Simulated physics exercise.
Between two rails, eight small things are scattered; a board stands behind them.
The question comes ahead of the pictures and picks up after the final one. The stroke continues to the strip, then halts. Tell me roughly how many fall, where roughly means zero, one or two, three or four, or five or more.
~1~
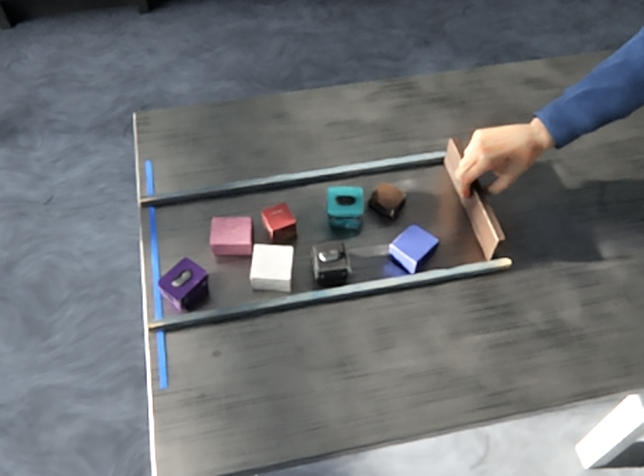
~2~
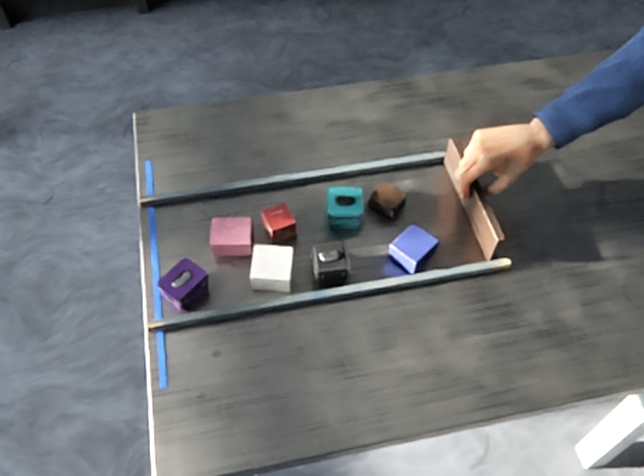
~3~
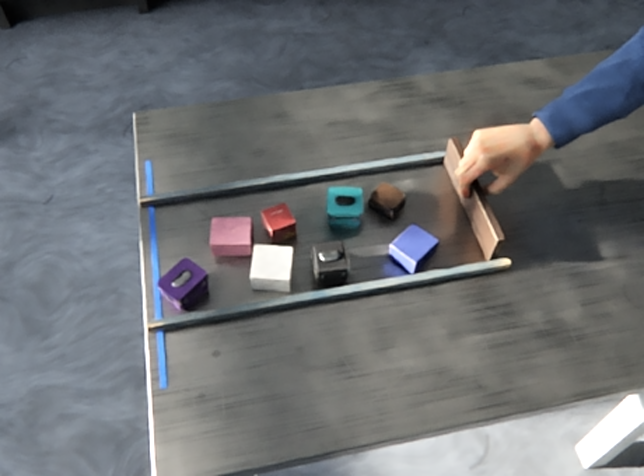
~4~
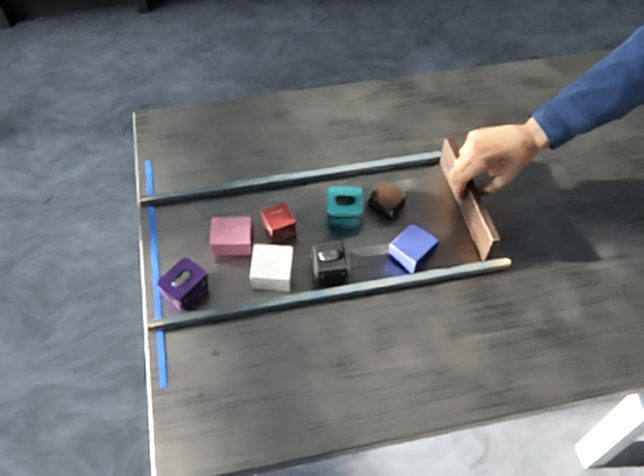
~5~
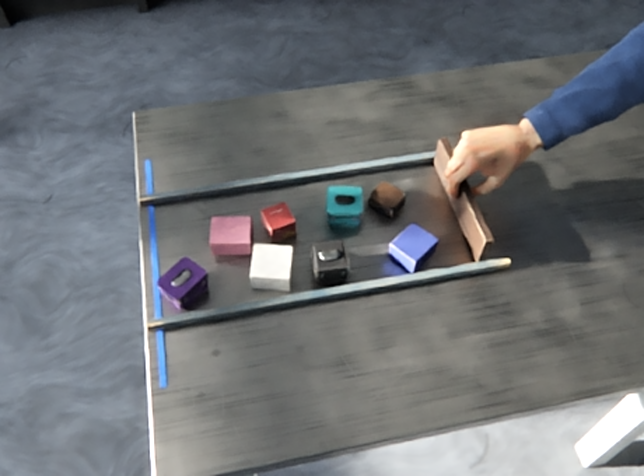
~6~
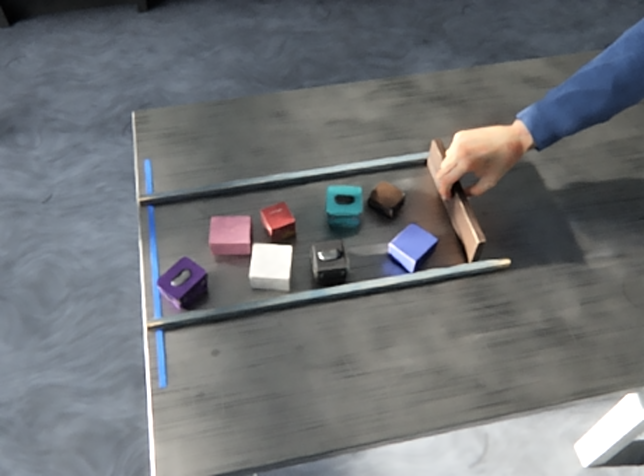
Roughly, five or more fall.
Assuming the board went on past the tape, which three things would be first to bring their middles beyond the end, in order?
The purple case, the pink block, then the white block.
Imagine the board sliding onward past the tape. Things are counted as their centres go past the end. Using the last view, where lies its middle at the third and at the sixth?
At the first moment about (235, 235), at the next about (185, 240).
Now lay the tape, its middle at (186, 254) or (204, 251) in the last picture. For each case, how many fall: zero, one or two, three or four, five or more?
First tape: Five or more; second tape: Three to four.
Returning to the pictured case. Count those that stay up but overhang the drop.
Tally: 1.
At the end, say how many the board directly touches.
Contact count: 1.
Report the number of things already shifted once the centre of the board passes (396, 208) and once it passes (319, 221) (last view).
I get 3 at the one place and 7 at the other.
Early on, none off yet; purple case at rest near (183, 284); pink block at rest near (231, 235); white block at rest near (272, 267).
A while later, none off yet; purple case leaning well over near (121, 302); pink block travelled well along near (146, 254); white block travelled well along near (169, 283).
Finally, the number that fall off is five or more; lost, blue block, turquoise case, black case, red box, white block, pink block and purple case.
